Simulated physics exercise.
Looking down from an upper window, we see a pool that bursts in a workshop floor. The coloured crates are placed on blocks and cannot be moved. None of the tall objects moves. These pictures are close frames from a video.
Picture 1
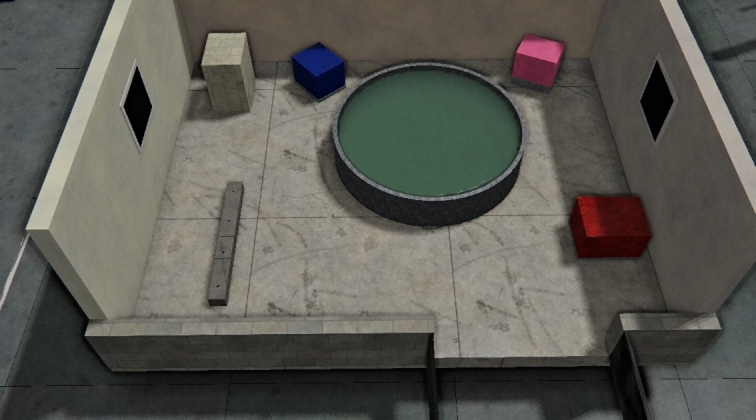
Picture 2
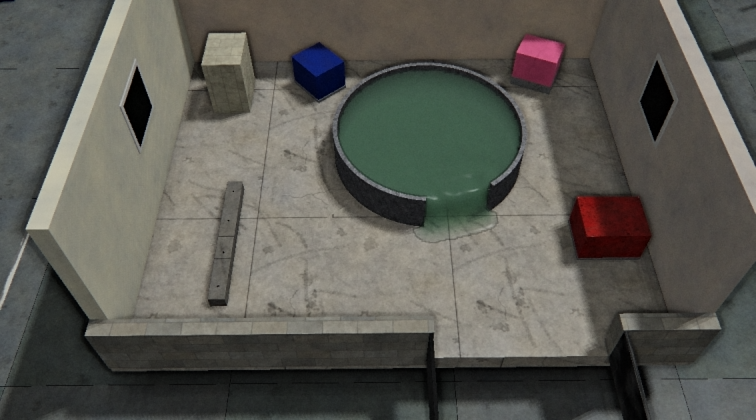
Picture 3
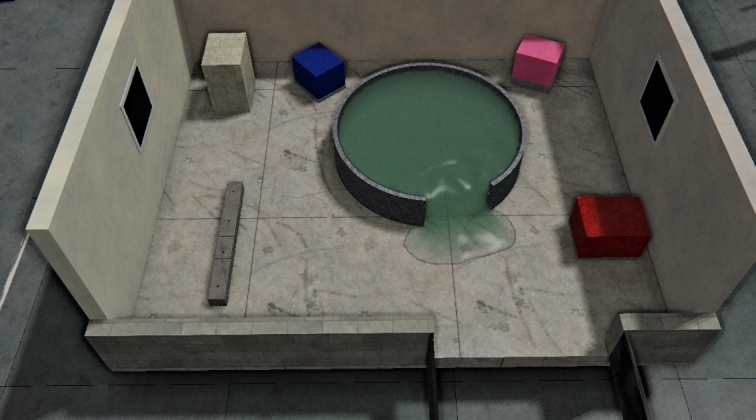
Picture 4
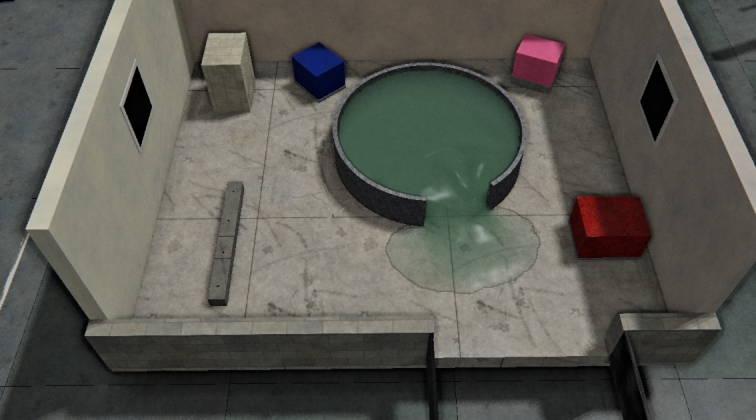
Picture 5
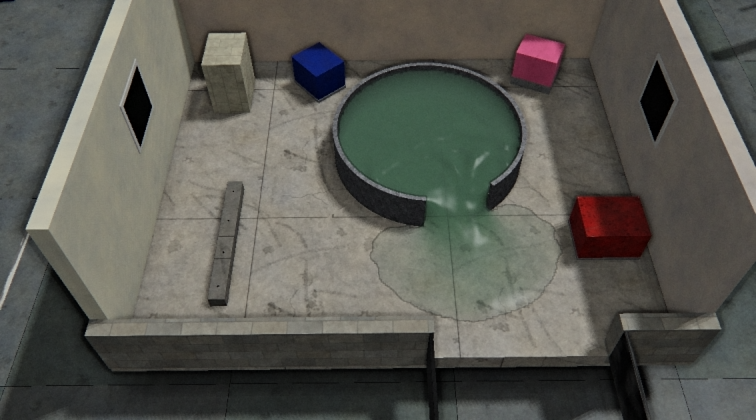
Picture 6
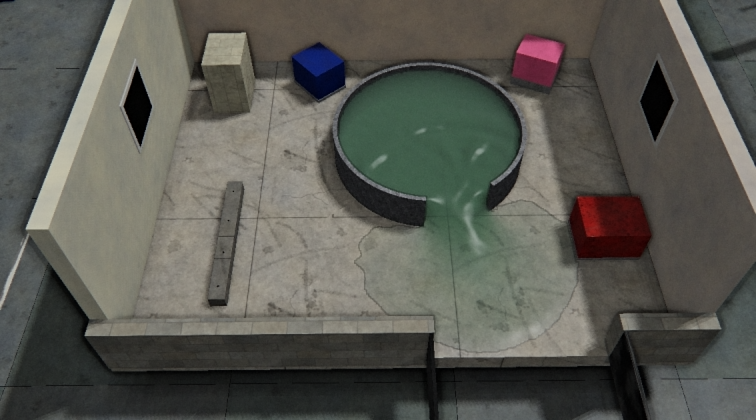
To begin with, a round pool of green water sits whole and still on a pale workshop floor, among blue, pink, red and beige blocks. Then a gap opens in its front wall and water pours out, spreading across the floor in a widening, thinning sheet toward the low front wall.
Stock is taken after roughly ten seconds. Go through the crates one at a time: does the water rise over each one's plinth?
Outcome: The red crate will be touched. The blue crate will not be touched. The pink crate will not be touched.
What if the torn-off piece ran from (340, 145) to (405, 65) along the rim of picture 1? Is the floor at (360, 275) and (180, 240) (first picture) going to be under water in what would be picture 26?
Going through them in turn, the first is untouched by it and the second is drenched.
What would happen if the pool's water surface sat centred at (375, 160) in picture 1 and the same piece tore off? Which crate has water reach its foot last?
That would be the pink-painted one.
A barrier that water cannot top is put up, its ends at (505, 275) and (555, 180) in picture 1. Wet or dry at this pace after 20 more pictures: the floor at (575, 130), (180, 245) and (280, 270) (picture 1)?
As listed: Under water, free of water, under water.
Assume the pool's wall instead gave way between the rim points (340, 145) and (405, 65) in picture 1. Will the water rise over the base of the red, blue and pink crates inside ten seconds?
Result: Red crate is swamped; blue crate is swamped; pink crate is swamped.
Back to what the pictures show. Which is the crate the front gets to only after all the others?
I'd say the blue one is last.
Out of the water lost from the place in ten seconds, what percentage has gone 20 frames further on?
Some 40 per cent.
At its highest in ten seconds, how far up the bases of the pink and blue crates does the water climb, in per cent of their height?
I'd say 30 per cent for the first one and 60 per cent for the second.
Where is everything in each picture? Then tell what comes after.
The first picture shows the round pool at (429, 129) is whole and still.
In the second picture, water pours out at (458, 212) and has run to (421, 236).
In the third picture, the front is at (414, 248), out from the gap at (458, 214).
In the fourth picture, the front is at (423, 282), out from the gap at (458, 214).
In the fifth picture, the front is at (485, 314), out from the gap at (458, 214).
In the sixth picture, water pours out at (458, 214) and has run to a hidden place.
A moment on, water covers 20 % of the floor; the red crate water round its plinth, the blue crate not reached, the pink crate not reached.
Next, water covers 25 % of the floor; the red crate water round its plinth, the blue crate not reached, the pink crate not reached.
Then, water covers 35 % of the floor; the red crate water round its plinth, the blue crate not reached, the pink crate not reached.
Later, water covers 55 % of the floor; the red crate water round its plinth, the blue crate not reached, the pink crate water round its plinth.
In the end, water covers 80 % of the floor; the red crate was topped, the blue crate stayed above the water, the pink crate stayed above the water.
